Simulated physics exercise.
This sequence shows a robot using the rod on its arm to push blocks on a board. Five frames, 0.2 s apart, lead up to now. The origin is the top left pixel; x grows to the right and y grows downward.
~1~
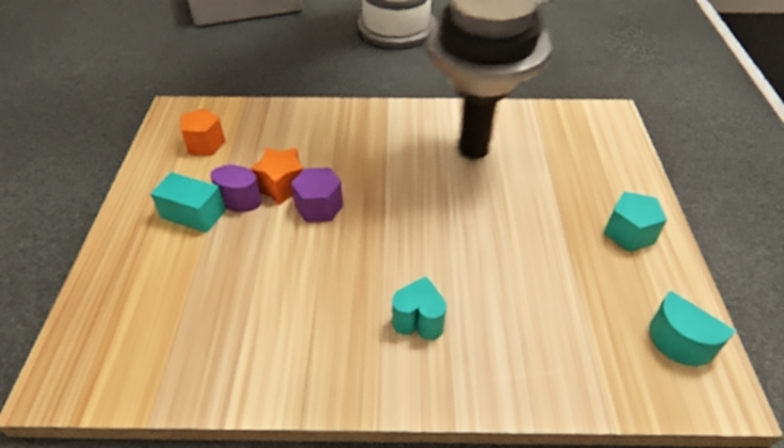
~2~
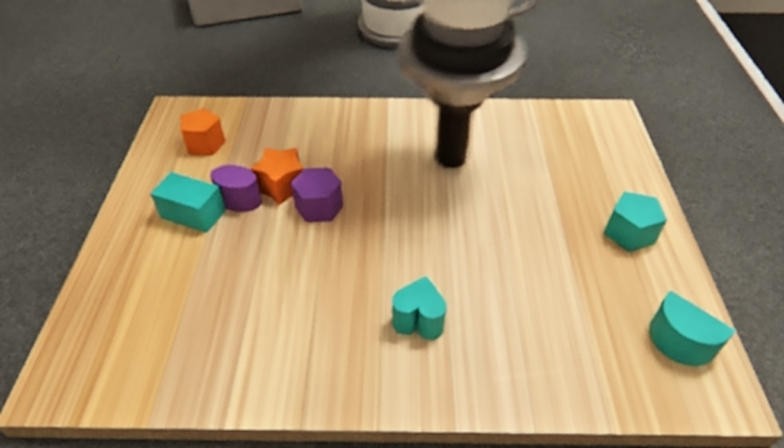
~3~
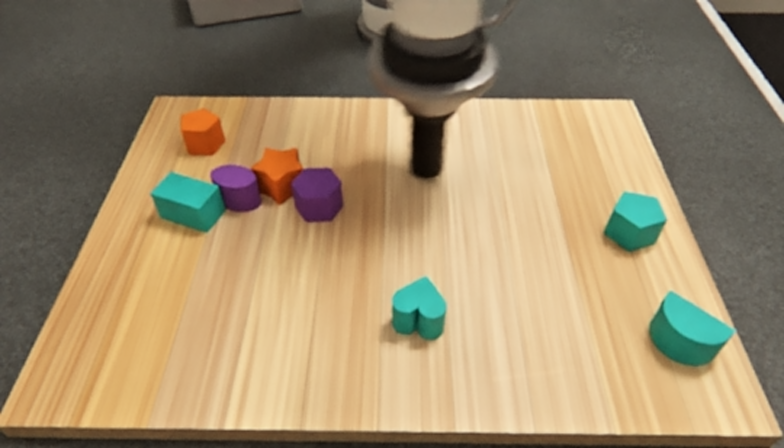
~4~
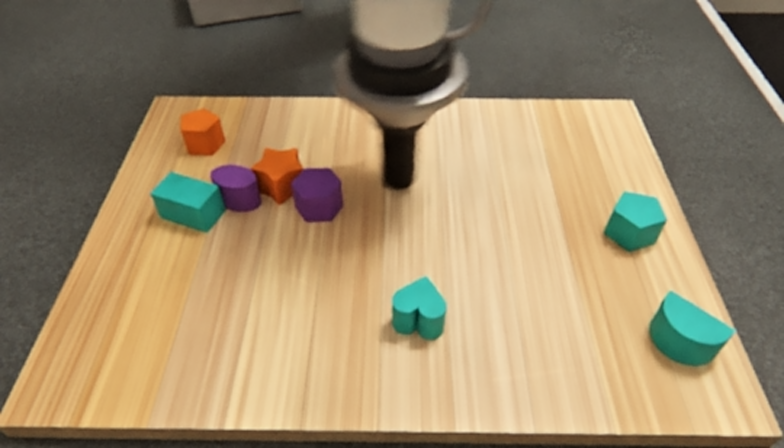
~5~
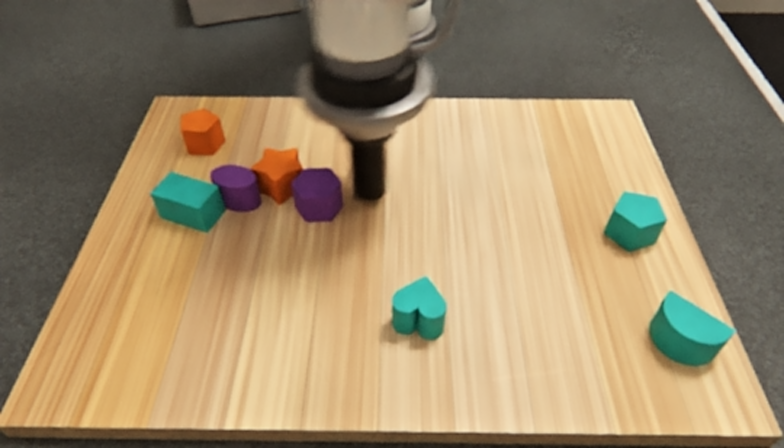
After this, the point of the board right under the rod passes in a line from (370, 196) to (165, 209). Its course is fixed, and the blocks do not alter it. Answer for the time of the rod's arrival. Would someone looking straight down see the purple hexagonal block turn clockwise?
I'd say no.
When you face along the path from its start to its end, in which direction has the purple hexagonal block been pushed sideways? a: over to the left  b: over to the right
Correct choice: A.
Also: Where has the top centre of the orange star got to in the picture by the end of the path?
The centre of its top will be at (247, 153).
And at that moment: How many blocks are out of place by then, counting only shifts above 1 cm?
I count three at least.
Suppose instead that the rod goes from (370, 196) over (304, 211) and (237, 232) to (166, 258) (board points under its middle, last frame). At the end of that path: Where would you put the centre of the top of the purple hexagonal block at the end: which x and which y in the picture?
Located at (108, 237).
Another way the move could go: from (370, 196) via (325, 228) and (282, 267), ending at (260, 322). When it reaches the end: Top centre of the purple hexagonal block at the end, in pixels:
My best guess is (278, 193).
The first path, step by step. One third of the way, rod (300, 194); purple elliptical block (223, 174); orange star (265, 159), turned 30° clockwise; purple hexagonal block (264, 197), turned 15° anticlockwise.
Two thirds of the way, rod (232, 198); turquoise oblong (176, 192); purple elliptical block (201, 166), turned 40° anticlockwise; orange star (247, 153), turned 105° clockwise; purple hexagonal block (236, 210), turned 60° anticlockwise.
At the end, rod (162, 202); turquoise oblong (127, 208); purple elliptical block (190, 160), turned 25° anticlockwise; orange star (247, 153), turned 105° clockwise; purple hexagonal block (236, 210), turned 60° anticlockwise.
